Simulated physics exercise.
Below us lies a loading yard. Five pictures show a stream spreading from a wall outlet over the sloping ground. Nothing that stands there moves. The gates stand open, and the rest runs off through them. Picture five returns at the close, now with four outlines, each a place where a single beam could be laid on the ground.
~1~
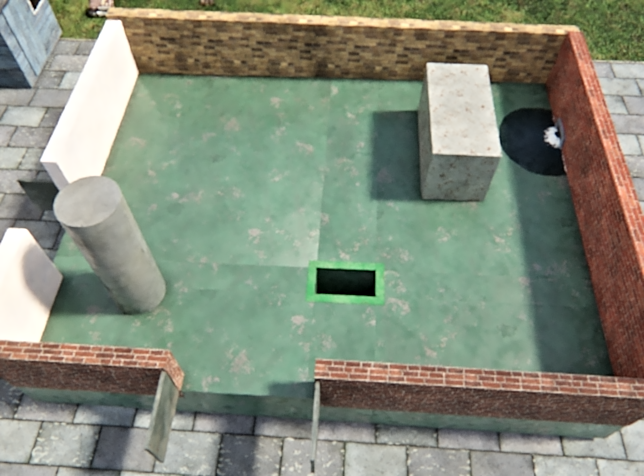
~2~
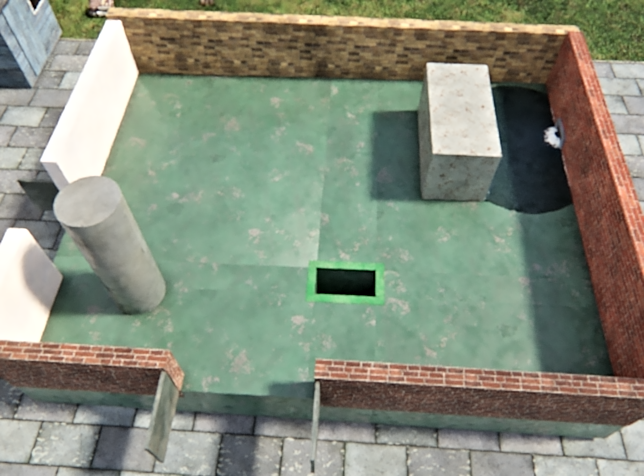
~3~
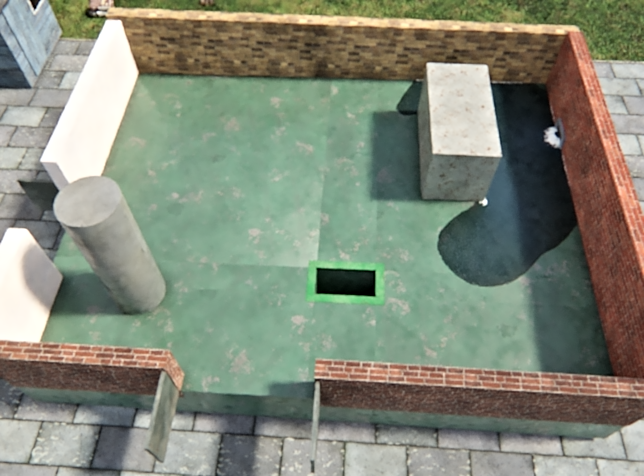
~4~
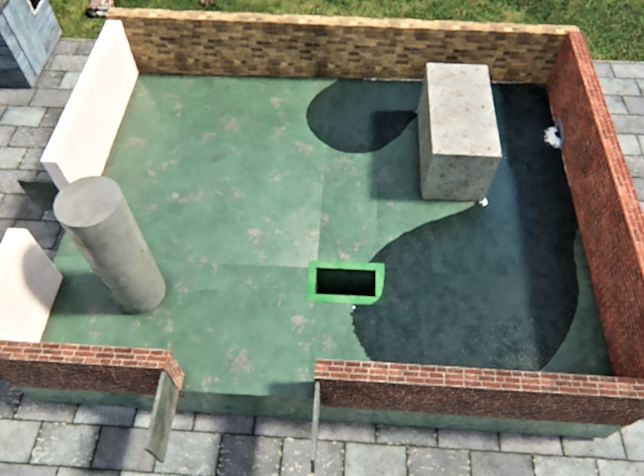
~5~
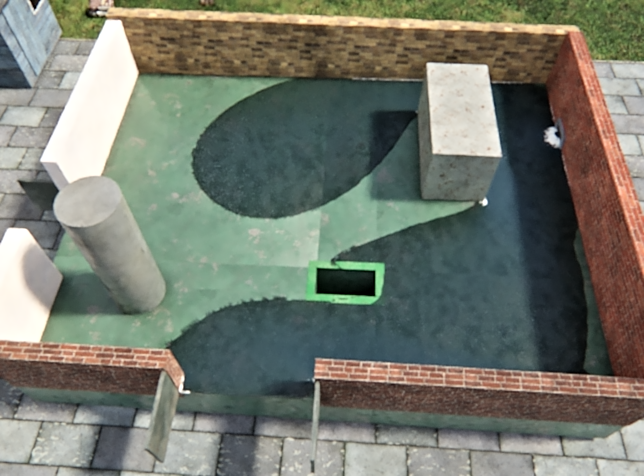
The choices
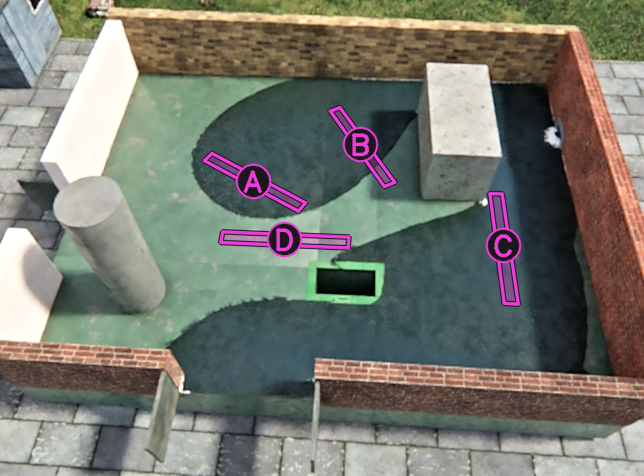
Dark water spreading from the right wall across a green walled yard, passing around a concrete block and reaching a green-rimmed gully.
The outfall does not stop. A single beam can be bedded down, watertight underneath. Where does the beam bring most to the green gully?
Use place B.
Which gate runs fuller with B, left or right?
The left gate.
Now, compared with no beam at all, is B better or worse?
Place B is better.
On the marked copy, A from (208, 157) to (301, 206); B from (335, 109) to (389, 184); C from (511, 303) to (496, 193); D from (221, 237) to (348, 242).
With A, about 8 % of the stream runs into the green gully, about 91 % out by the gates.
With B, about 14 % of the stream runs into the green gully, about 84 % out by the gates.
With C, about 7 % of the stream runs into the green gully, about 92 % out by the gates.
With D, about 7 % of the stream runs into the green gully, about 92 % out by the gates.
